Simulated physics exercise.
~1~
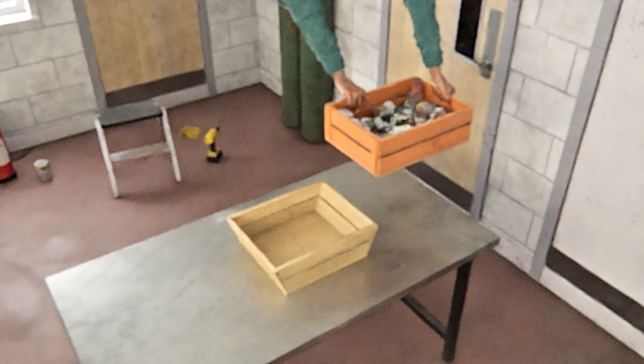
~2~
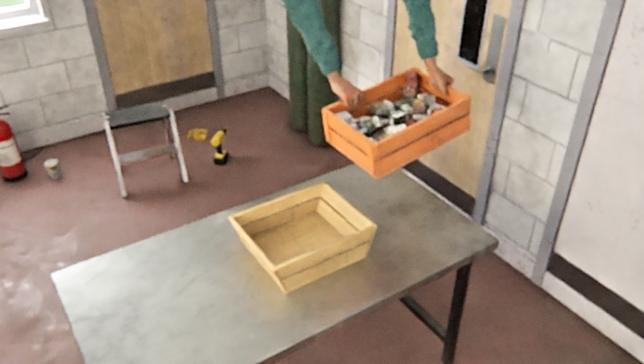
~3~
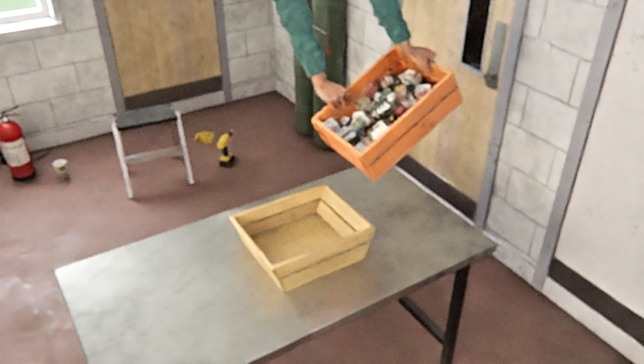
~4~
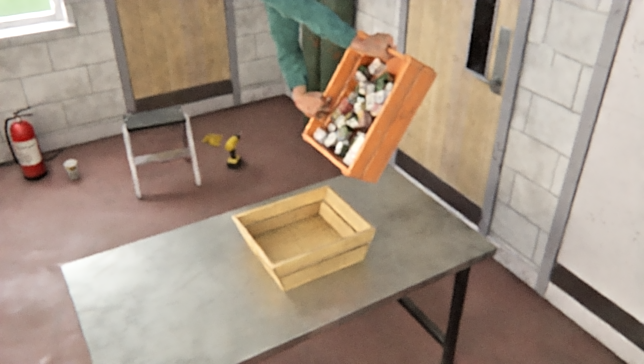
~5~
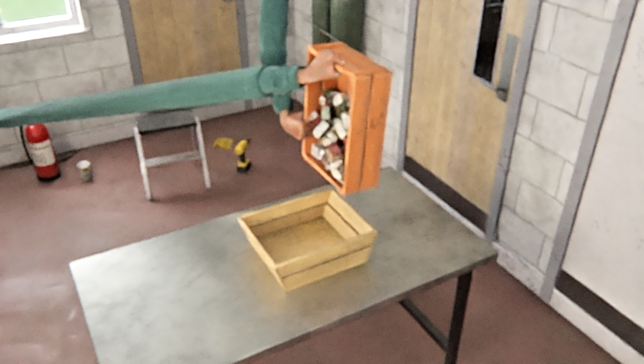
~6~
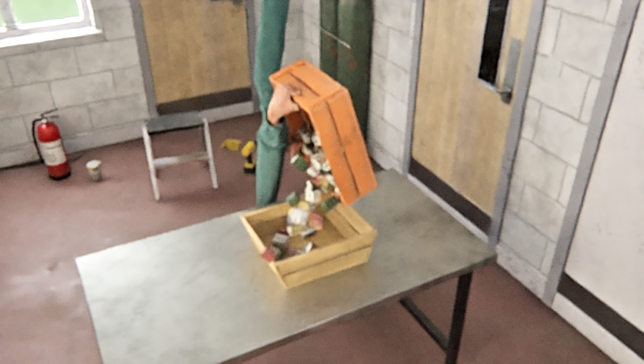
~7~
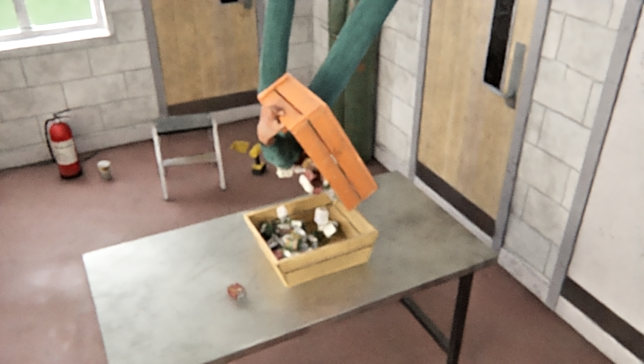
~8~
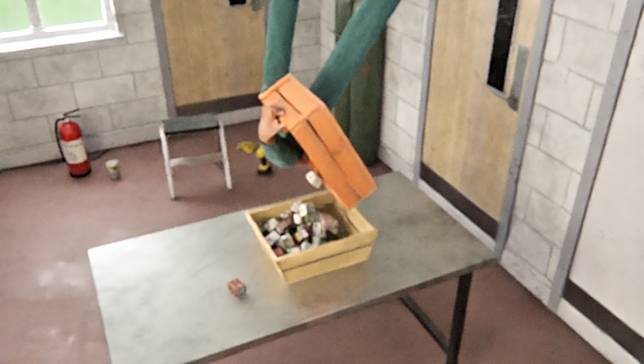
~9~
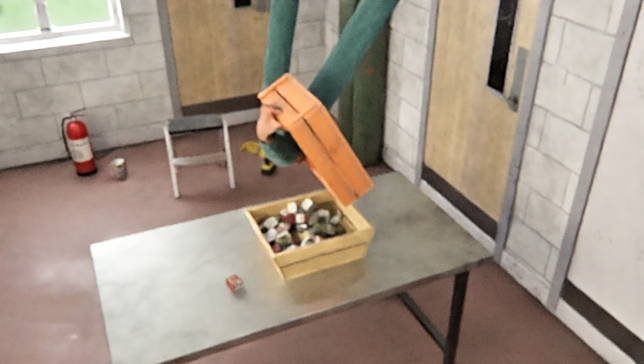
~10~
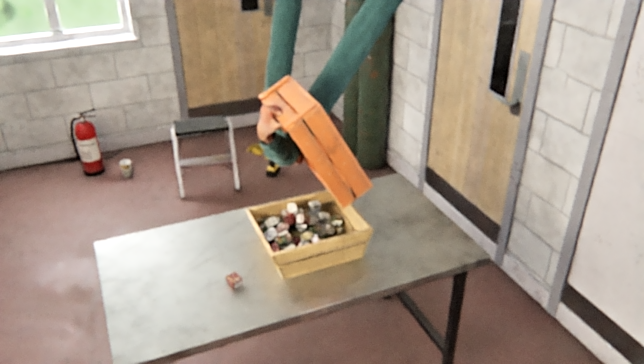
At first, two green-sleeved arms hold an orange crate full of small cartons in the air above the right side of a grey table, where an empty wooden tub sits. The hands tilt the crate and bring it left over the tub, its open side turning to face left and downward. As it tips further, the cartons tumble out in a stream and pile up in the tub. One reddish carton lands on the tabletop to the left. The last few drop in, and the crate stays upturned above the filled tub, with the single stray carton resting on the table.
